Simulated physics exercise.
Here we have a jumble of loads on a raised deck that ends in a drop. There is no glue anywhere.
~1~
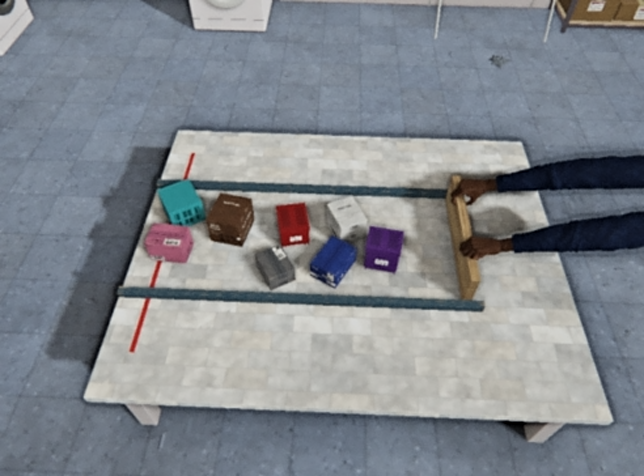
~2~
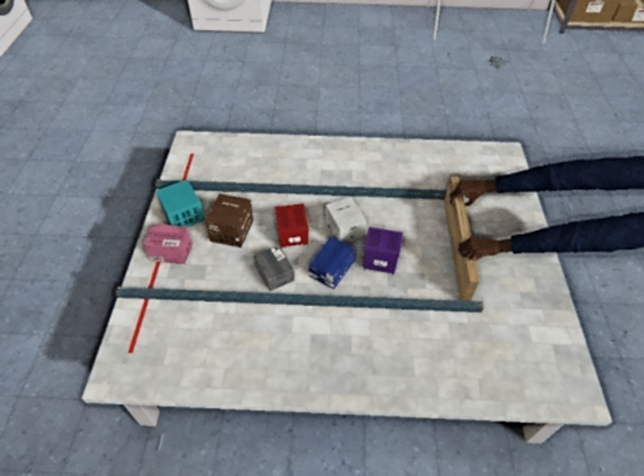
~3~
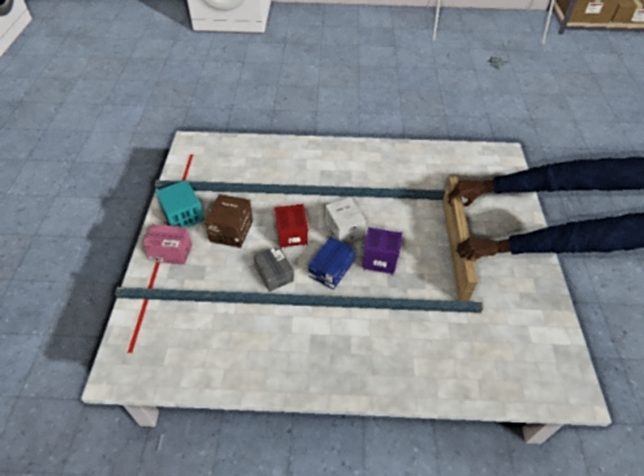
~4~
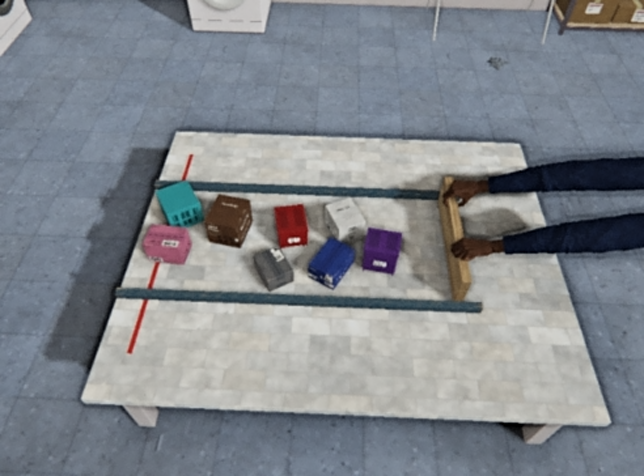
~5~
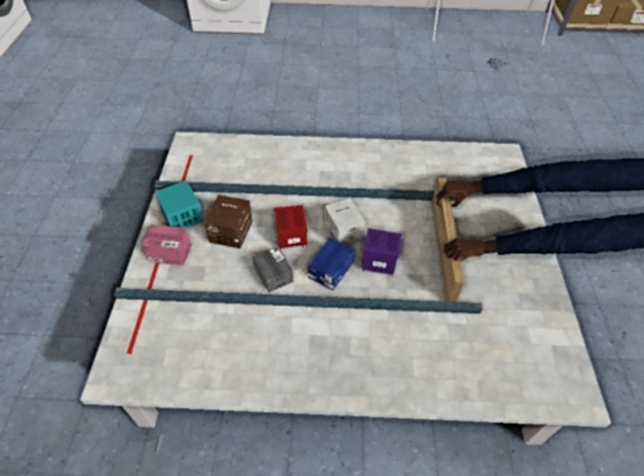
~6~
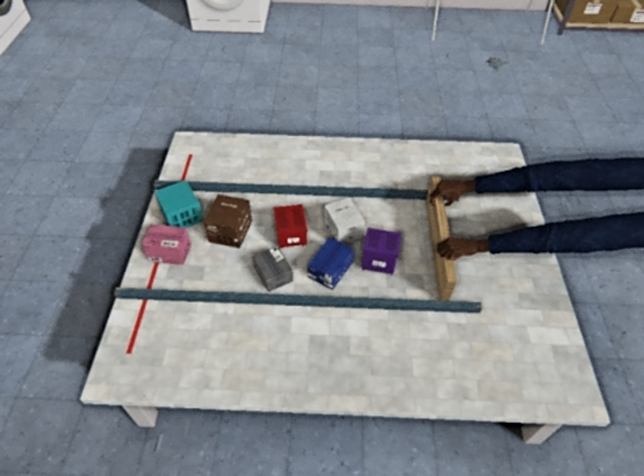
Two hands sliding a wooden plank slightly left between dark rails on a table, toward colourful boxes that stay still.
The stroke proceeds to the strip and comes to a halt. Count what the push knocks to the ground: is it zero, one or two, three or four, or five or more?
Five or more.
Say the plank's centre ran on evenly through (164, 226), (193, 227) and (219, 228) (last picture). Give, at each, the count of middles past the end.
Taking the three positions in turn, the counts come to 6, 4 and 2.
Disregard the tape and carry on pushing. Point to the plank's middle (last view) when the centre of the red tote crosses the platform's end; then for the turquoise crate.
(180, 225) and (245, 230), more or less.
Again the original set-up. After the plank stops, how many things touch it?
The answer is 2.
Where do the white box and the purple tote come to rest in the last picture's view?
Listed as asked: First (153, 212), and then (139, 244).
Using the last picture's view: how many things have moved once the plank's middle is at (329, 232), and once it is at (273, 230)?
5 at one spot and 8 at the other.
A little later, none off yet; pink parcel at rest near (167, 245); turquoise crate at rest near (179, 206); brown box at rest near (229, 221).
Next, none off yet; pink parcel shifted about its own width near (142, 246); turquoise crate shifted about its own width near (154, 204); brown box shifted about its own width near (182, 220).
When it is over, the number that fall off is five or more; down, blue parcel, red tote, grey parcel, brown box, turquoise crate and pink parcel.
